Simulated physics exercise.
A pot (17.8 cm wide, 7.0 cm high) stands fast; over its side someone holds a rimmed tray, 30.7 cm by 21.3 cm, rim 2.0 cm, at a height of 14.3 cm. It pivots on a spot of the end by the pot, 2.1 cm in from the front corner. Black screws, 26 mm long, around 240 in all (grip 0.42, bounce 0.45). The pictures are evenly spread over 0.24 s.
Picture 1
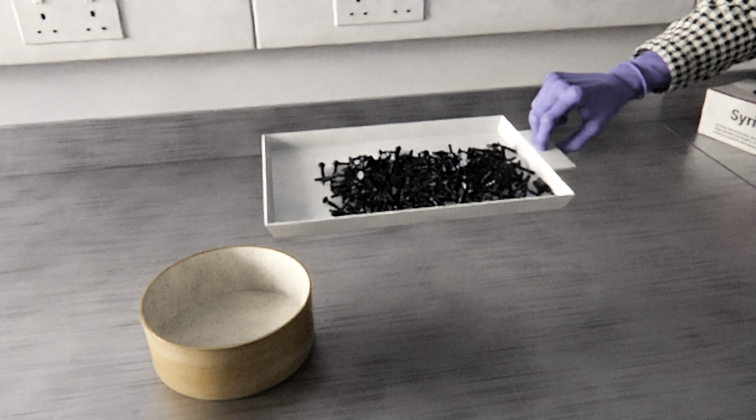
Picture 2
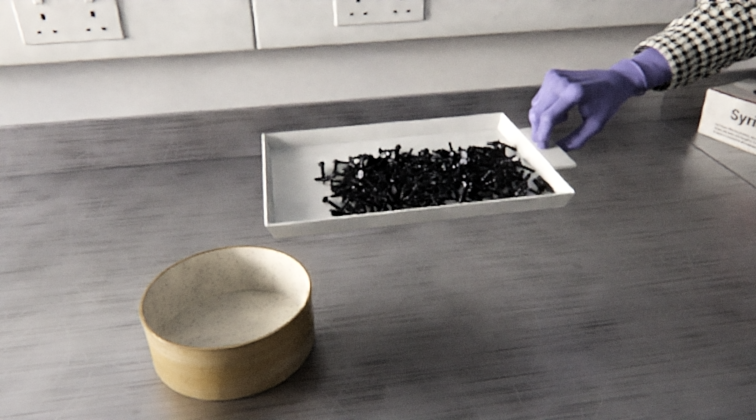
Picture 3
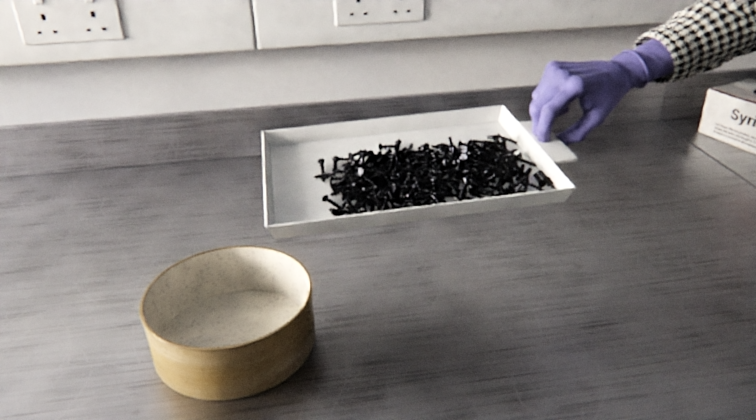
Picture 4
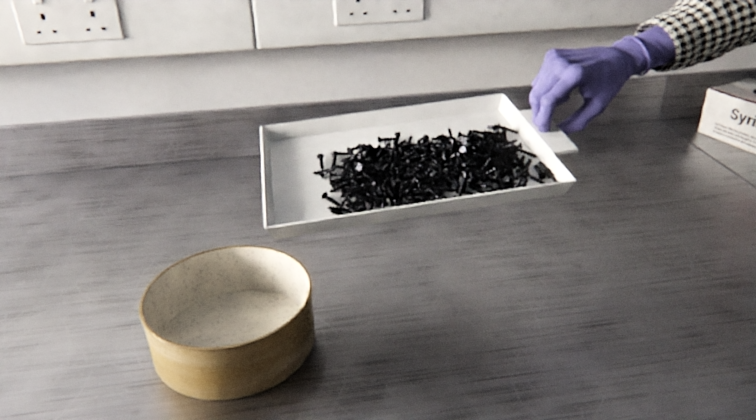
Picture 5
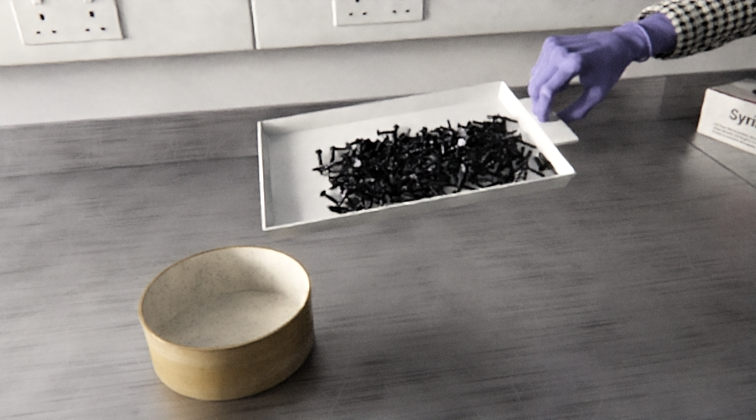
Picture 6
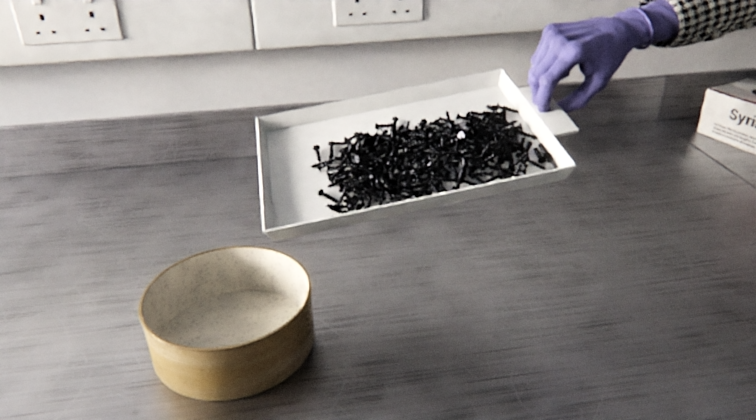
A white rimmed tray of black screws, held at its right end by a purple-gloved hand, starts level and slowly tilts, its right end rising while the screws stay heaped and a round pot stands still at front left.
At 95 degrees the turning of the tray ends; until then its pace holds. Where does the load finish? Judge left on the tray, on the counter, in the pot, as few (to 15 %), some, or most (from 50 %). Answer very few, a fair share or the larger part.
Left on the tray: Very few; on the counter: A fair share; in the pot: The larger part.
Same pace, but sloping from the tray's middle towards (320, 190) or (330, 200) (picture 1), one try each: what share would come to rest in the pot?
About 70 and 100 per cent.
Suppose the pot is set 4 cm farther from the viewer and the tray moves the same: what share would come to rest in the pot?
It would be near 30 per cent.
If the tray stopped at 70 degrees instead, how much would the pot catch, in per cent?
Then about 60 per cent.
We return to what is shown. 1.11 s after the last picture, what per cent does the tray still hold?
About 30 per cent.
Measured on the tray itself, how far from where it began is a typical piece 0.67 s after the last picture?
About 10 cm.
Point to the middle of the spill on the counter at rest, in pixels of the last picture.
At about (298, 406).
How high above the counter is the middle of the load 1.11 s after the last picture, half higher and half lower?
About 8 cm.
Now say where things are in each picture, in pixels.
In the first picture, tray tilt 0 degrees, front corners at (273, 220) and (565, 191); middle of the pieces at (434, 180); pot at (227, 291).
In the second picture, tray tilt 1 degrees, front corners at (273, 221) and (565, 190); middle of the pieces at (434, 179).
In the third picture, tray tilt 2 degrees, front corners at (273, 222) and (566, 185); middle of the pieces at (434, 175).
In the fourth picture, tray tilt 5 degrees, front corners at (272, 222) and (566, 177), lowest corner left front; middle of the pieces at (434, 169).
In the fifth picture, tray tilt 8 degrees, front corners at (271, 224) and (566, 170), lowest corner left front; middle of the pieces at (433, 163).
In the sixth picture, tray tilt 11 degrees, front corners at (270, 225) and (567, 163), lowest corner left front; middle of the pieces at (432, 157); pot at (227, 292).
Then, 0.67 s after the last picture, tilt 50 degrees; the tray holds 100 %, the pot 0 %.
Then, 1.11 s after the last picture, tilt 76 degrees; the tray holds 30 %, the pot 25 %.
Then, 1.63 s after the last picture, tilt 95 degrees; the tray holds 0 %, the pot 70 %.
In the end, tray 0 %, counter 30 %, pot 70 %.
